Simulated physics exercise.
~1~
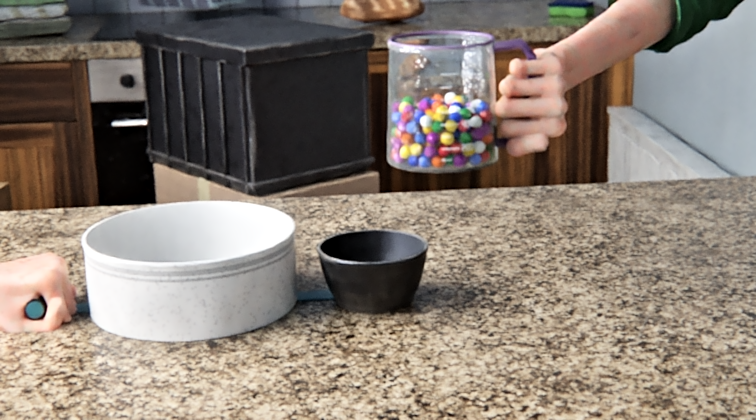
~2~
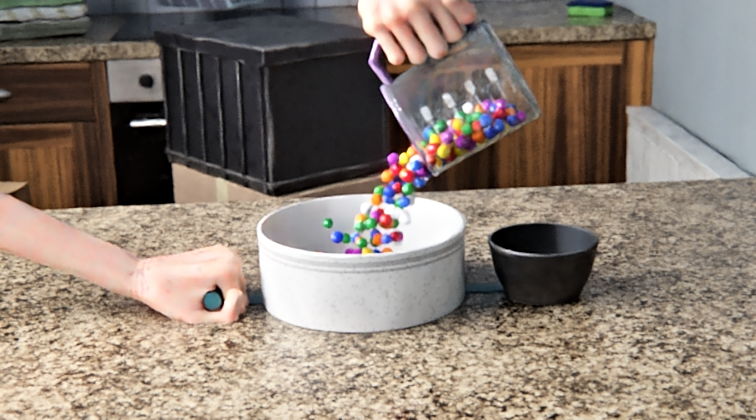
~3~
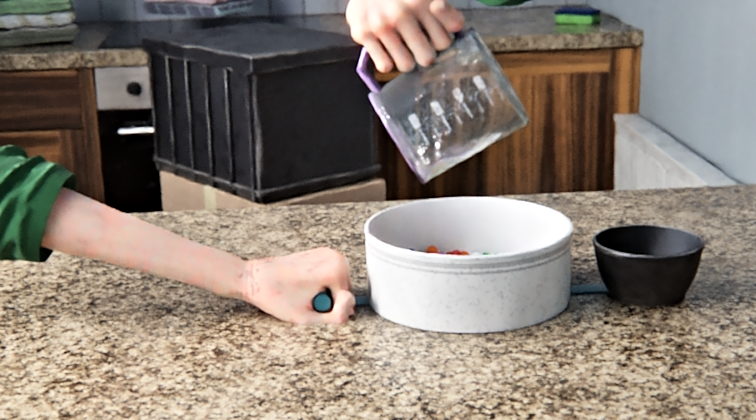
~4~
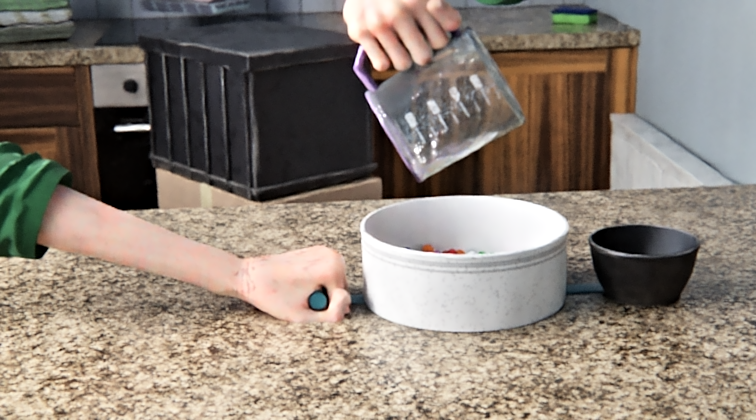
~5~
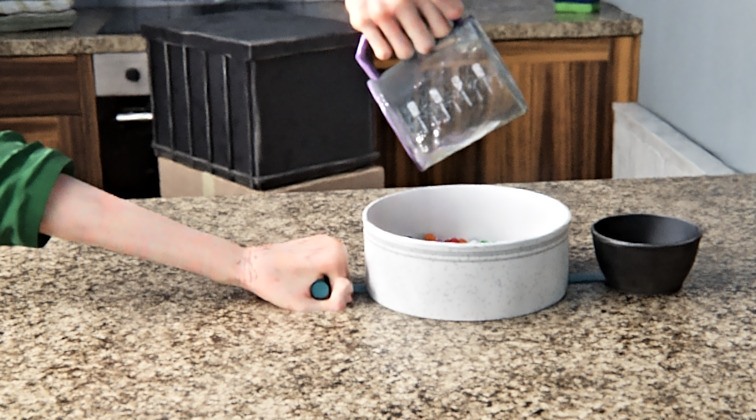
The clip opens on a speckled kitchen counter, where a white pot and a smaller black bowl sit joined by a strip, while a hand holds a clear jug of colourful marbles above and to their right. Another hand, at the left end, moves the pot and bowl to the right. As they travel, the jug tips over and the marbles stream down into the white pot. The pair slides a little farther right and then stops. At the end the emptied jug stays tilted above, the marbles lie in the white pot, and none show on the counter.
